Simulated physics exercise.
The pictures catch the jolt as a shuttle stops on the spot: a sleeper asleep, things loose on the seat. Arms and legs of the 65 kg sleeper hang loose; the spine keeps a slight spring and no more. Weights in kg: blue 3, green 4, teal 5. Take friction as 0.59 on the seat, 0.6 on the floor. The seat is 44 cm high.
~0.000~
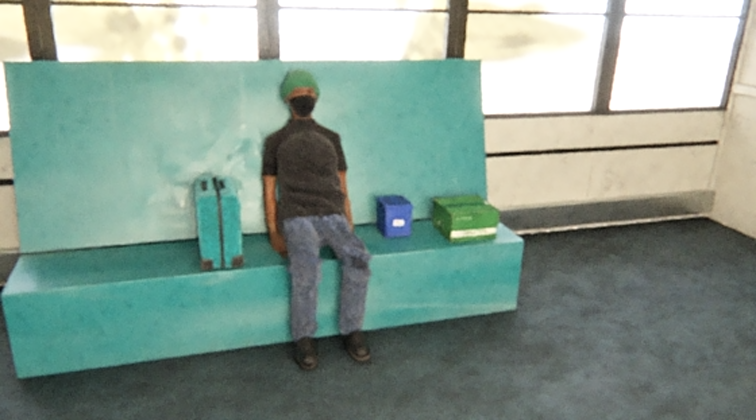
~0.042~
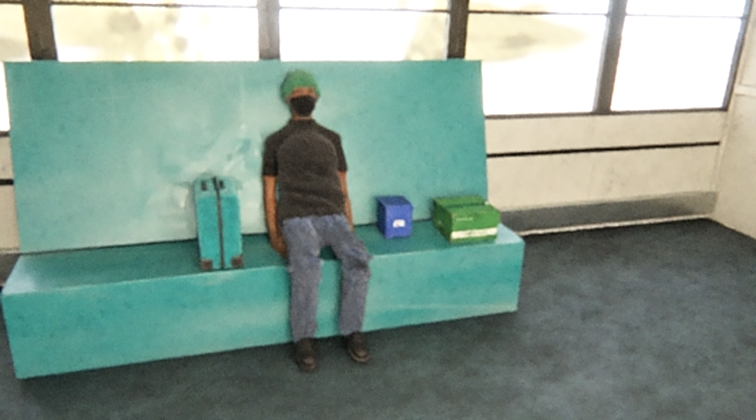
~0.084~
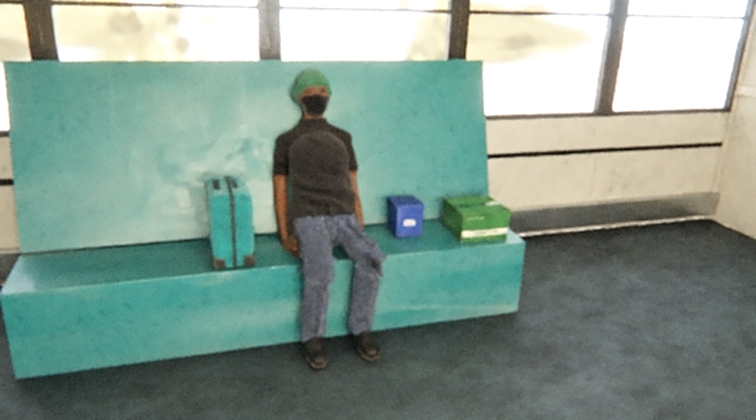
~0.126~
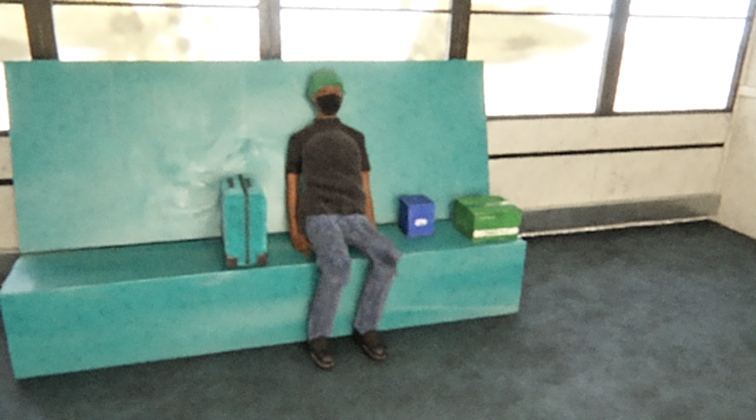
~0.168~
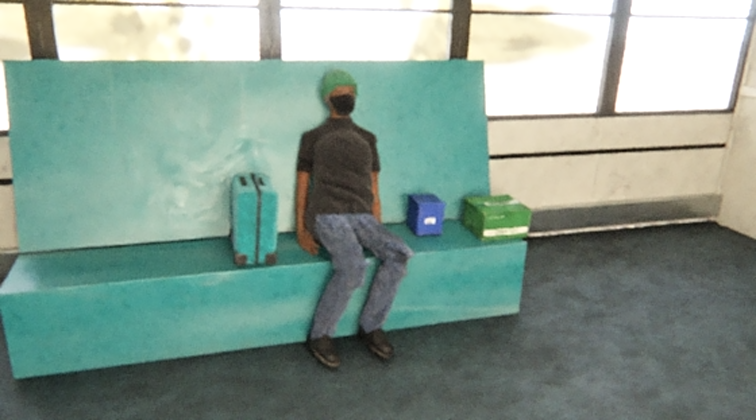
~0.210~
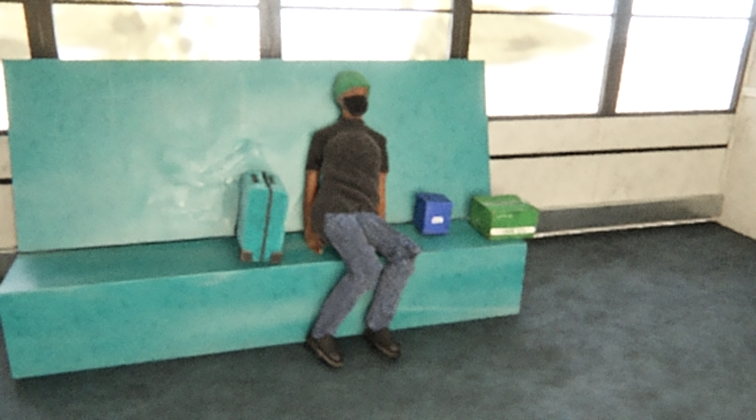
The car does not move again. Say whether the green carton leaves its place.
This time the green carton tumbles off.
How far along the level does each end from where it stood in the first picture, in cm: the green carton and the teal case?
Green carton 60, teal case 45.
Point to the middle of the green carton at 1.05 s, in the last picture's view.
At about (551, 280).
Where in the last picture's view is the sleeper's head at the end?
Around (464, 170).
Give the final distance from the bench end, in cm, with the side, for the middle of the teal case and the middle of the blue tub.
Teal case 120 short, blue tub 40 short.
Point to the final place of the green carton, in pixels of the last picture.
Around (551, 280).
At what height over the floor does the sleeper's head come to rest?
About 75 cm.
After 0.40 s the green carton is 7 cm past the bench end, tilted 40°, near (521, 220) in the last picture's view; the blue tub 37 cm short of the bench end, tilted 0°.
After 0.65 s the green carton is 19 cm past the bench end, tilted 125°, near (534, 270) in the last picture's view; the blue tub 37 cm short of the bench end, tilted 0°.
After 1.05 s the green carton is 32 cm past the bench end, tilted 180°, near (551, 280) in the last picture's view.
When all is still (1.6 s), blue tub stays on; green carton drops off; teal case stays on; sleeper's hips keep to the seat.
